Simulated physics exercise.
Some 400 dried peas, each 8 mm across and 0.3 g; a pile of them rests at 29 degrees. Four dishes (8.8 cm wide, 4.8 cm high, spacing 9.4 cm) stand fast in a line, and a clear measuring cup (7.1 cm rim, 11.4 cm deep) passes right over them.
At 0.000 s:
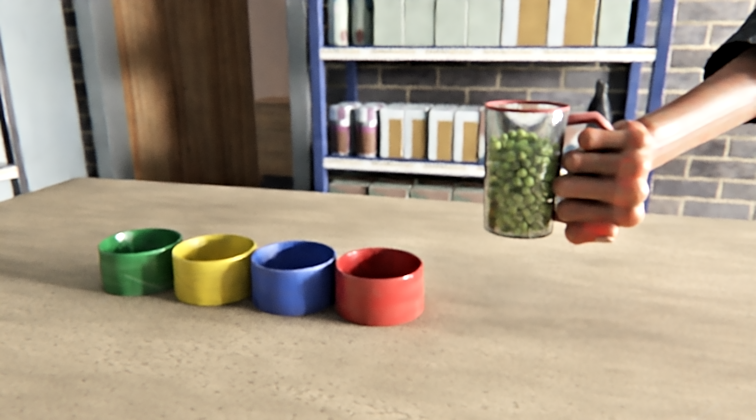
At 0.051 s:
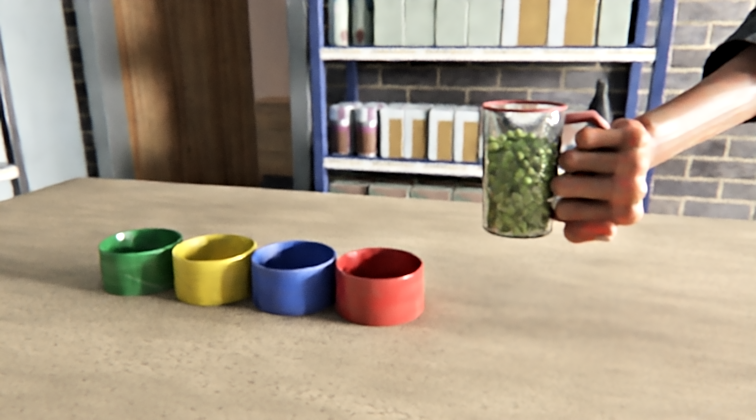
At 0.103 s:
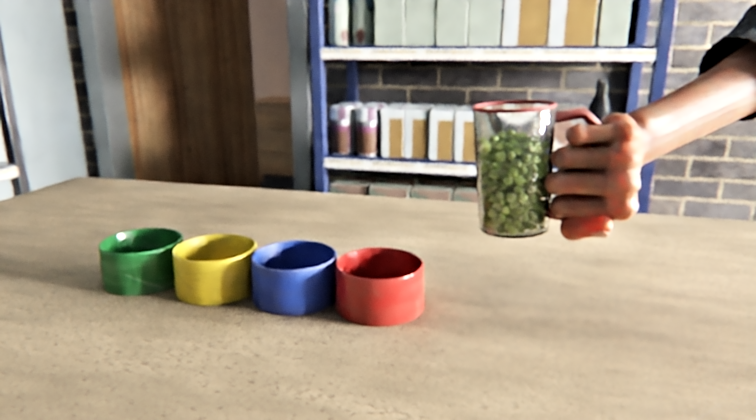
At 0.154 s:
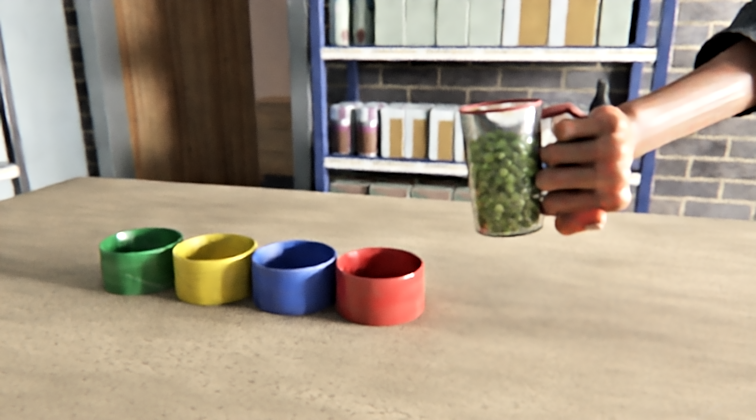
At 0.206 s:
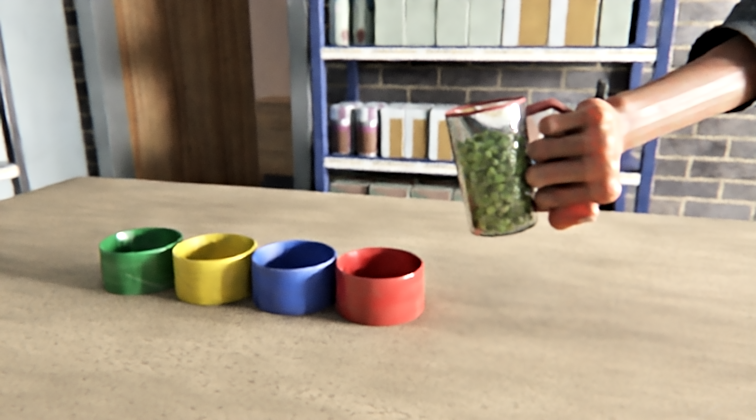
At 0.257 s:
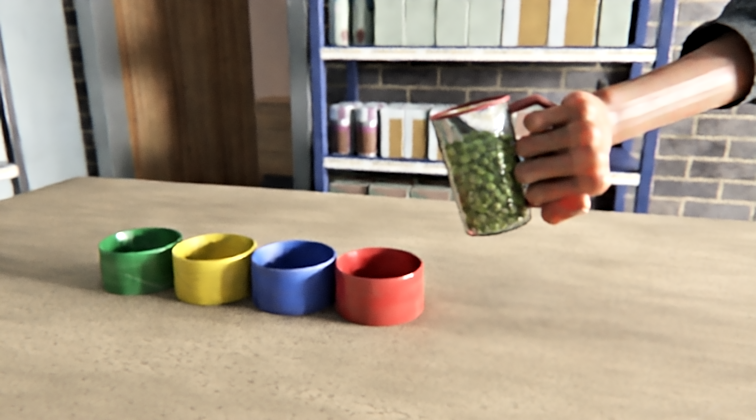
A hand holding a clear cup of green peas moves slightly left while tilting it leftward.
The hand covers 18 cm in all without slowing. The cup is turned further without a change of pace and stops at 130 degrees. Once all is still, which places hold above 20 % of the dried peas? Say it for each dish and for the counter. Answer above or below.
Red: Below, blue: Above, green: Below, yellow: Below, counter: Below.
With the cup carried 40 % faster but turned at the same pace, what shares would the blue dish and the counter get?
Blue 90; counter 10.
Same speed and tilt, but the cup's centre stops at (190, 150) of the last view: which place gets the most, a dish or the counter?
Most goes to: Yellow.
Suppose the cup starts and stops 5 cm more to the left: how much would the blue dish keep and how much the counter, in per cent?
Then: Blue 0, counter 0.
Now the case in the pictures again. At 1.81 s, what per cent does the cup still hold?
Some 0 per cent of the load.
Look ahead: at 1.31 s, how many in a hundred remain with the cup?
Roughly 85 per cent.
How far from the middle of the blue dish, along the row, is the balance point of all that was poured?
Some 2 cm to the left.
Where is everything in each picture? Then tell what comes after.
Cup at (522, 169), tilt 0 degrees, lip at (486, 105), moved 0.0 cm; middle of the pieces at (519, 180); red dish at (379, 263); blue dish at (294, 255); yellow dish at (215, 248); green dish at (141, 241), in the first picture.
Cup at (520, 169), tilt 1 degrees, lip at (483, 106), moved 0.2 cm; middle of the pieces at (517, 180), in the second picture.
Cup at (514, 168), tilt 4 degrees, lip at (474, 108), moved 0.8 cm; middle of the pieces at (512, 180), in the third picture.
Cup at (504, 168), tilt 8 degrees, lip at (460, 111), moved 1.7 cm; middle of the pieces at (503, 180), in the fourth picture.
Cup at (494, 167), tilt 12 degrees, lip at (446, 114), moved 2.6 cm; middle of the pieces at (494, 179), in the fifth picture.
Cup at (484, 167), tilt 17 degrees, lip at (432, 118), moved 3.5 cm; middle of the pieces at (484, 179); red dish at (379, 263); blue dish at (294, 255); yellow dish at (215, 247); green dish at (141, 240). The cup turns about 85 degrees a second and travels 18 cm a second, in the sixth picture.
After 0.89 s, tilt 70 degrees; cup holds 100 %.
After 1.31 s, tilt 106 degrees; cup holds 85 %, blue 10 %.
Then, at 1.81 s, tilt 130 degrees; cup holds 0 %, blue 90 %, yellow 5 %.
At rest (2.5 s), red 0 %, blue 85 %, green 0 %, yellow 5 %, counter 10 %.
